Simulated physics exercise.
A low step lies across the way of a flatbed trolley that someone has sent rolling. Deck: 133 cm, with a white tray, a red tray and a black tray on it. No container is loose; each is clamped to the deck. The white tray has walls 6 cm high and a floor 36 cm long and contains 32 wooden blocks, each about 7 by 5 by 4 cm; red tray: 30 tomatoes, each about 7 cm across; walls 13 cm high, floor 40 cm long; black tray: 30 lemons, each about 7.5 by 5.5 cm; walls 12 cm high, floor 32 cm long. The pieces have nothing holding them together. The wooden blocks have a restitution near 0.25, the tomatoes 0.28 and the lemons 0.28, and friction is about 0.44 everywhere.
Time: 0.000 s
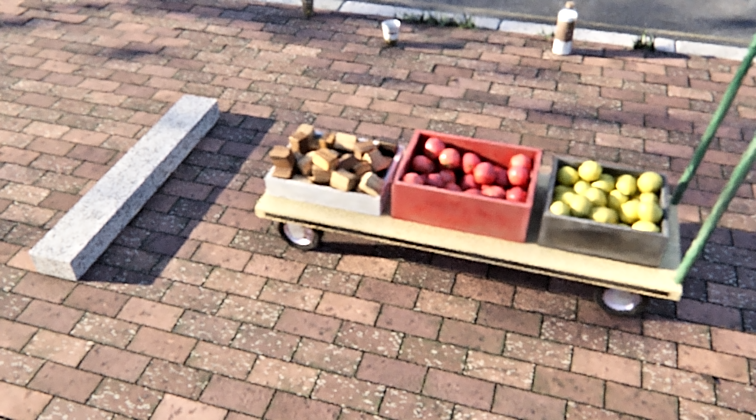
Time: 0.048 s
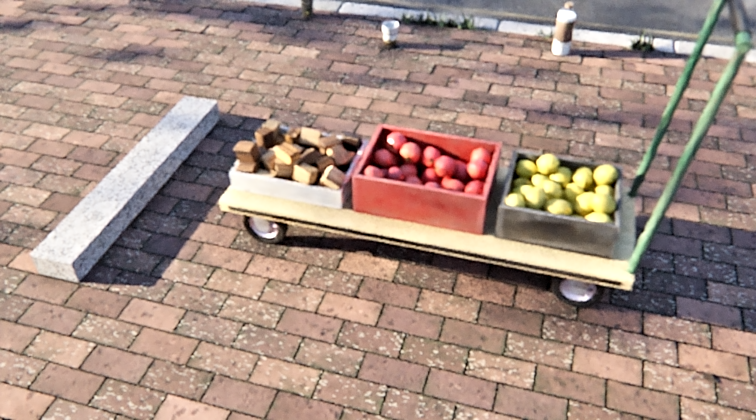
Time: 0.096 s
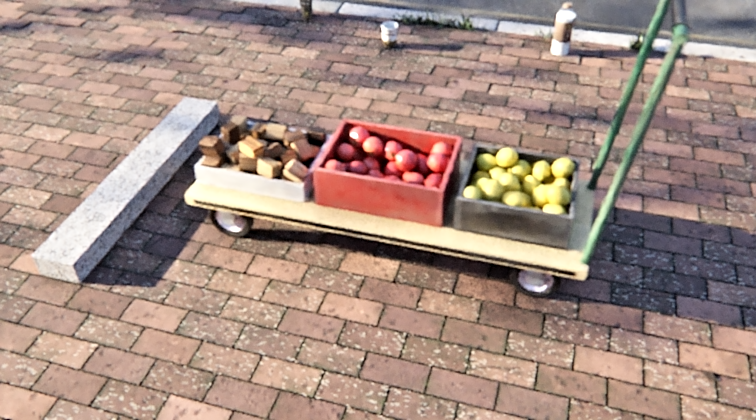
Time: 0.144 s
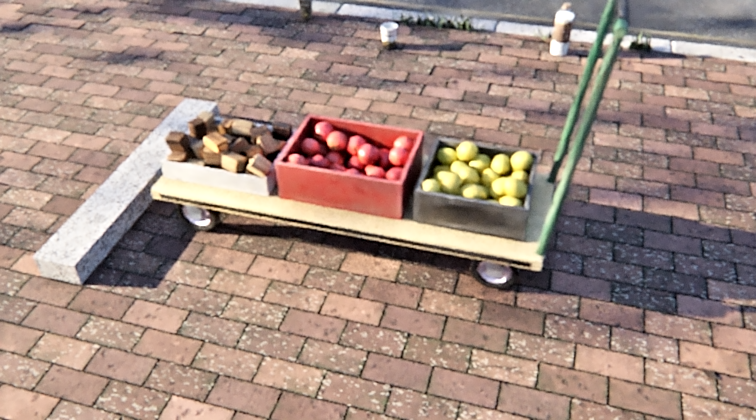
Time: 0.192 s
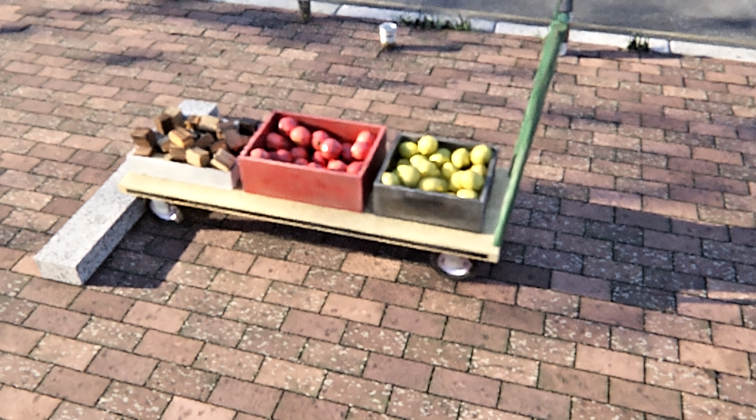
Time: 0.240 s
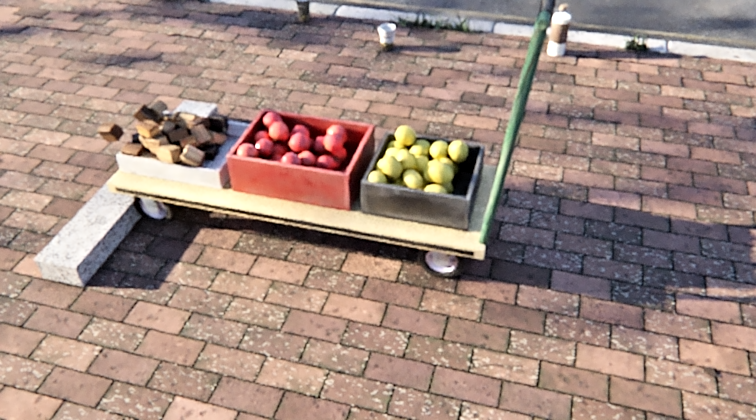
A flatbed trolley carrying trays of wooden blocks, tomatoes and lemons rolls left across brick paving and meets a low stone step.
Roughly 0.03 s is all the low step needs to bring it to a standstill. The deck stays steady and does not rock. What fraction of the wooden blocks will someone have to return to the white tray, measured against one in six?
More than one in six of them.
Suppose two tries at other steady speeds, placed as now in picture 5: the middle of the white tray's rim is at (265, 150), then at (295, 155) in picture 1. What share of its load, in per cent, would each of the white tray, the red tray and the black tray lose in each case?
Losses in order of the tries would be white tray 10 and 20 %, red tray 0 and 0 %, black tray 0 and 0 %.
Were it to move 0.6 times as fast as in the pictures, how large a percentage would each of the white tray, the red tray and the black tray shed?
In that case white tray 20, red tray 0, black tray 0 per cent.
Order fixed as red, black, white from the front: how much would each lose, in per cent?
White tray 30 %, red tray 0 %, black tray 10 %.
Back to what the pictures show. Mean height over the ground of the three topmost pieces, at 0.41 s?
About 44 cm.
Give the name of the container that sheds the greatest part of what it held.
White tray.
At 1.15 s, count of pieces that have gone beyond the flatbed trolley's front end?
I'd put it at some 4 pieces.
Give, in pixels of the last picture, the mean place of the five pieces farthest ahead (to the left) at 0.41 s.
Centre approx. at (91, 124) px.
After 0.29 s, white tray 27 in, 5 out, red tray 30 in, 0 out and black tray 30 in, 0 out.
After 0.41 s, white tray 24 in, 8 out, red tray 30 in, 0 out and black tray 28 in, 2 out.
After 0.64 s, white tray 23 in, 9 out, red tray 29 in, 1 out and black tray 28 in, 2 out.
When it is over (at 1.15 s), white tray 23 in, 9 out, red tray 29 in, 1 out and black tray 28 in, 2 out. Asked share, 9 of 32, 28 per cent.
